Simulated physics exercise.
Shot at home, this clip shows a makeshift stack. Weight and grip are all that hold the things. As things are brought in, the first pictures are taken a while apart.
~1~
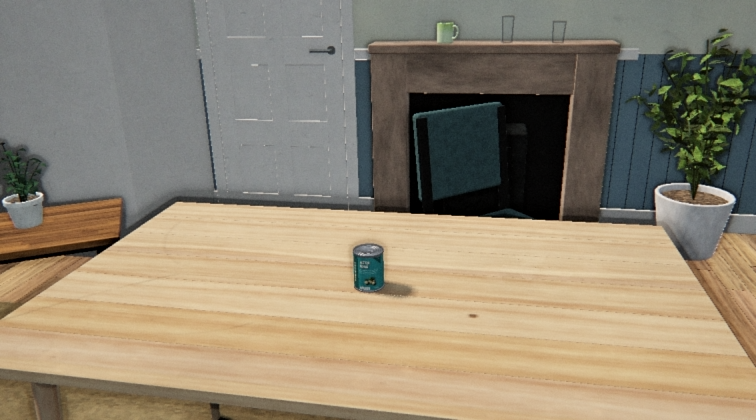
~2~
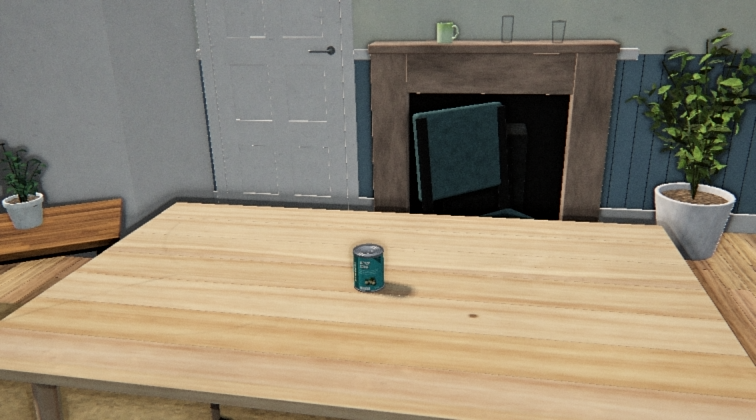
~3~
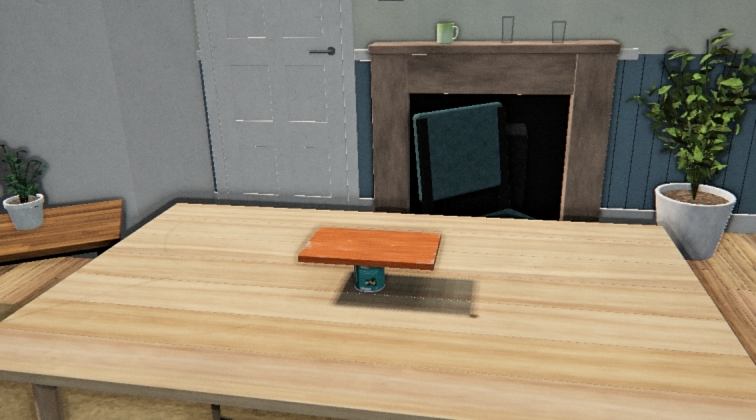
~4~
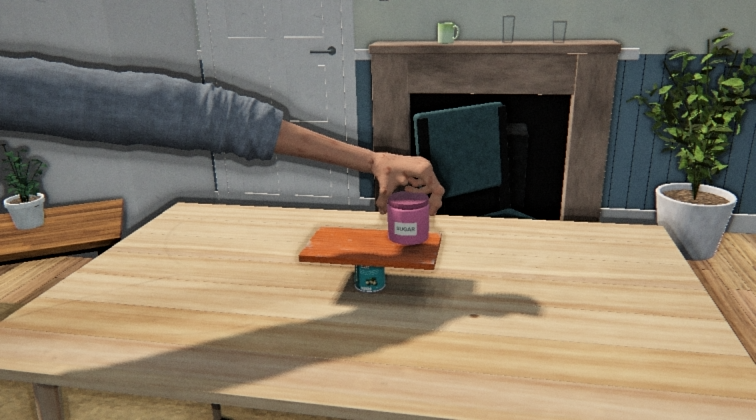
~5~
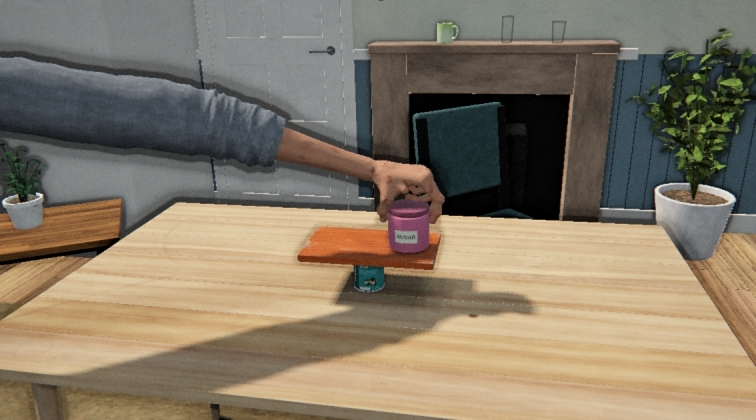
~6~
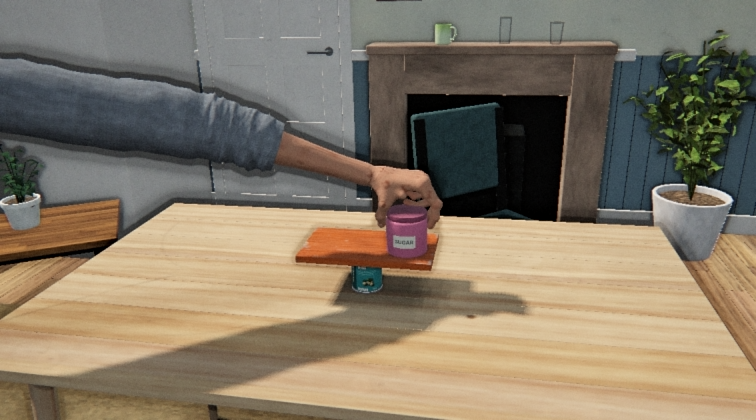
An orange board appears on a small teal can, and a hand sets a pink jar on its right side.
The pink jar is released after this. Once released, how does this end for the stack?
The stack does not stay put.
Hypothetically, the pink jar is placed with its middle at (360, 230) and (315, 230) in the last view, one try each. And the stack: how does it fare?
On the first try it stays put; on the second try it falls down.
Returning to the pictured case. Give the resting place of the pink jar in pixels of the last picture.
It ends up close to (461, 280).
Then, 0.50 s after the last picture, pink jar now fallen; orange board tipped 48° from how it was.
Then, 0.60 s after the last picture, orange board tipped 43° from how it was.
At rest, fallen, pink jar; tipped over in the stack, orange board; turquoise tin in place. Seen from the same camera at the end, pink jar near (461, 280). The stack loses its balance.
